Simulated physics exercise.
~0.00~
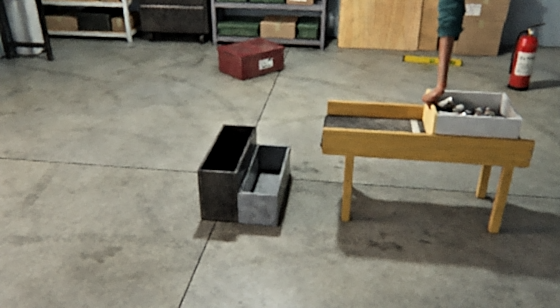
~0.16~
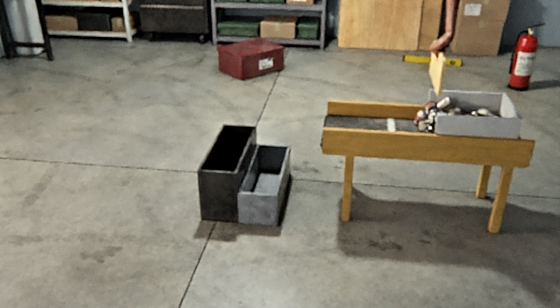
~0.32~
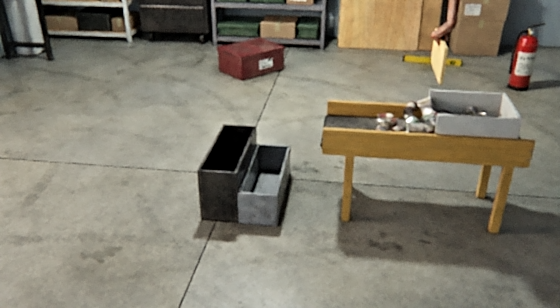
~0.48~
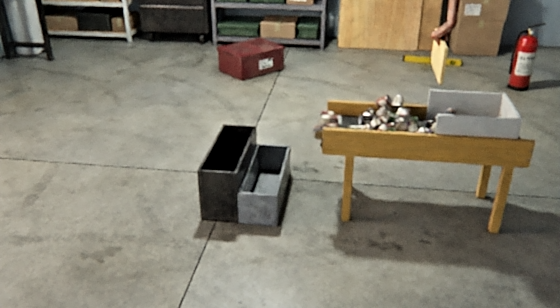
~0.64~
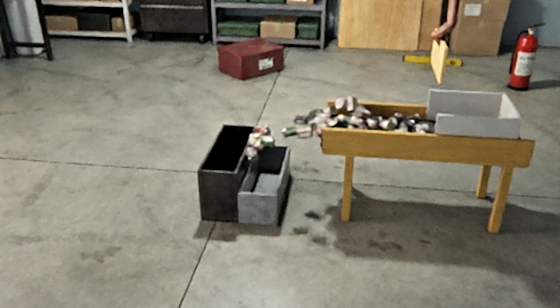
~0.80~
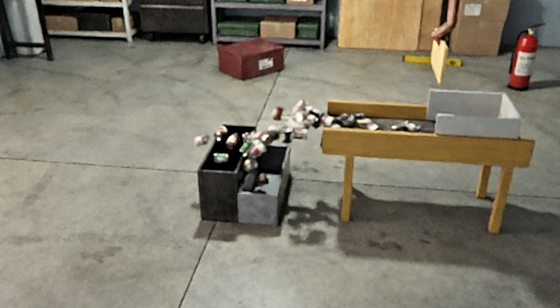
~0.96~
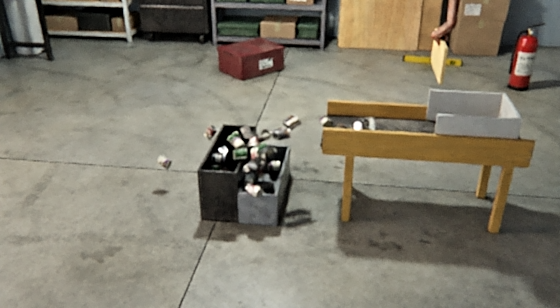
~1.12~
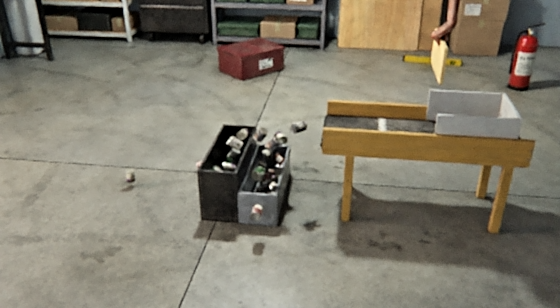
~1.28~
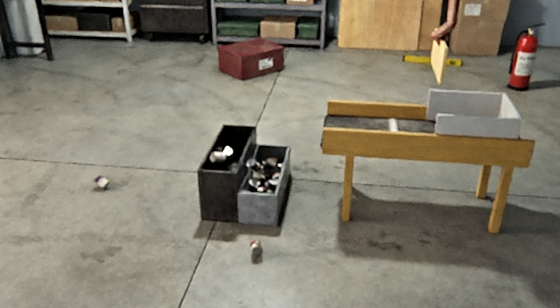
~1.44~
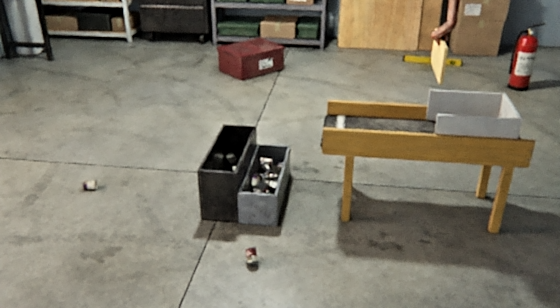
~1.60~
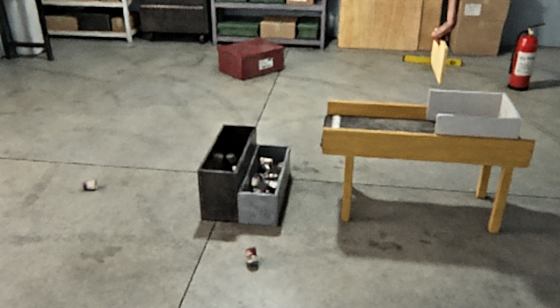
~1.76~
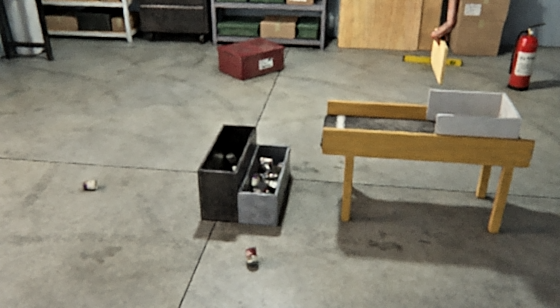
A workshop with a grey concrete floor is seen from slightly above, with shelves, a red box and a fire extinguisher toward the back. On the right, a wooden-framed belt table holds a white pen of small tins, while a black box and a shorter grey tub stand left of it. A hand lifts a wooden gate, and the tins ride left along the dark belt. They spill off its end in a tumbling stream, most dropping into the two containers. At the end, more tins sit in the grey tub than the black box, with strays resting in front and far left.
